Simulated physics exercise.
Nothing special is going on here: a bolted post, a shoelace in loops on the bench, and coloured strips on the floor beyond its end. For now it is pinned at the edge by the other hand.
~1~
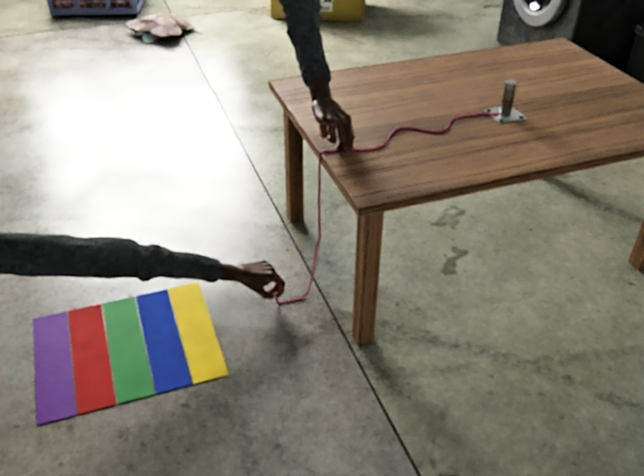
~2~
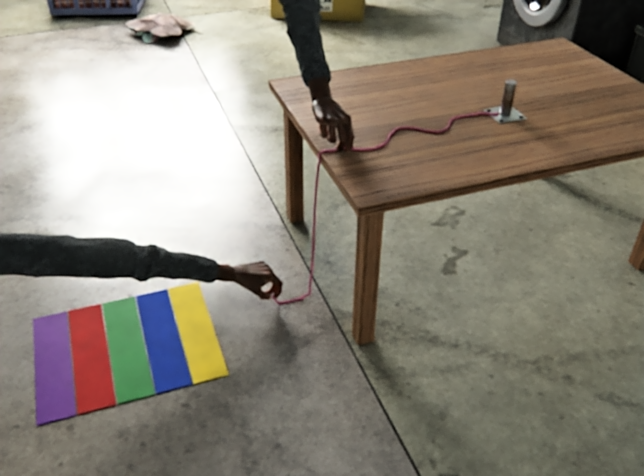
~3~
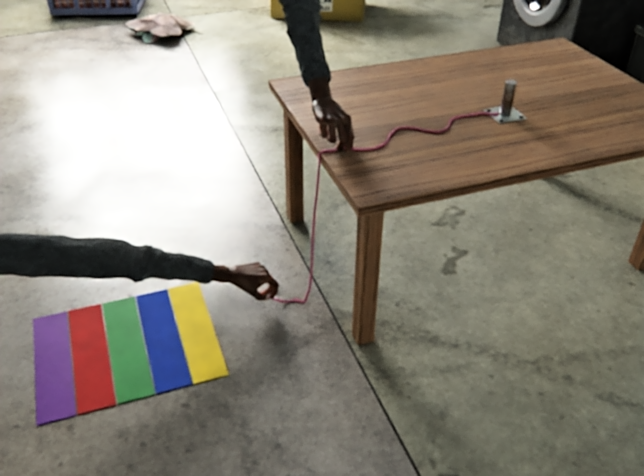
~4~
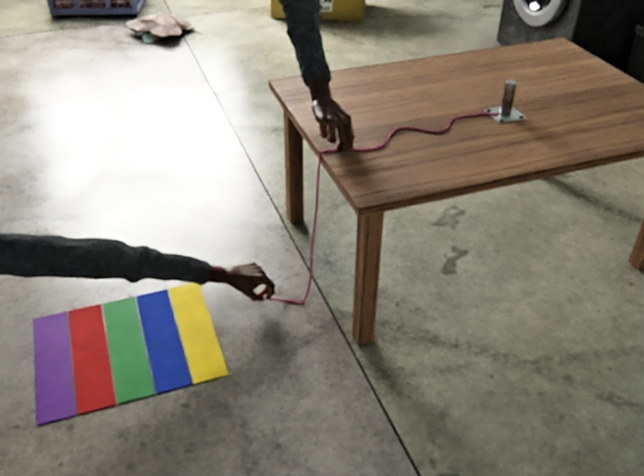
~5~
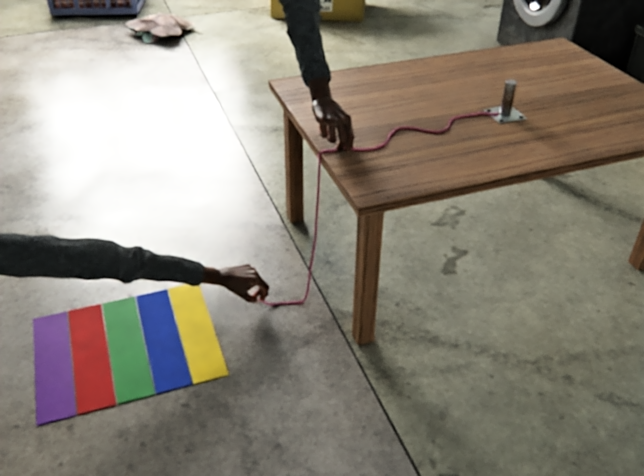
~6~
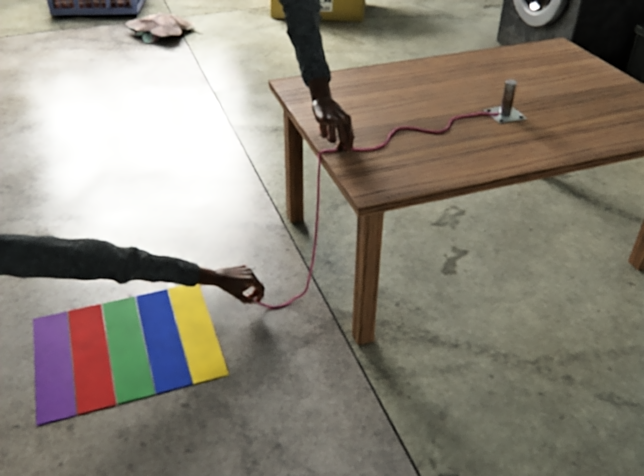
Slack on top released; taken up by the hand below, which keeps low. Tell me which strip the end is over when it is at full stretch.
It is over the green strip.
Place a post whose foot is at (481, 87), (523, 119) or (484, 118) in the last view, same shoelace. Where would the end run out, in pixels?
Try by try: (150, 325), (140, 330) and (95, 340).
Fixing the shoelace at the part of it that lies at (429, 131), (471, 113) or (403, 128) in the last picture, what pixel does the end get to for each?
First try around (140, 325), second around (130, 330), third around (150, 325).
A little later, end near (184, 317); over yellow.
Next, end near (145, 326); over blue.
When it is tight, end near (122, 332); over green. It gets as far as the green strip.
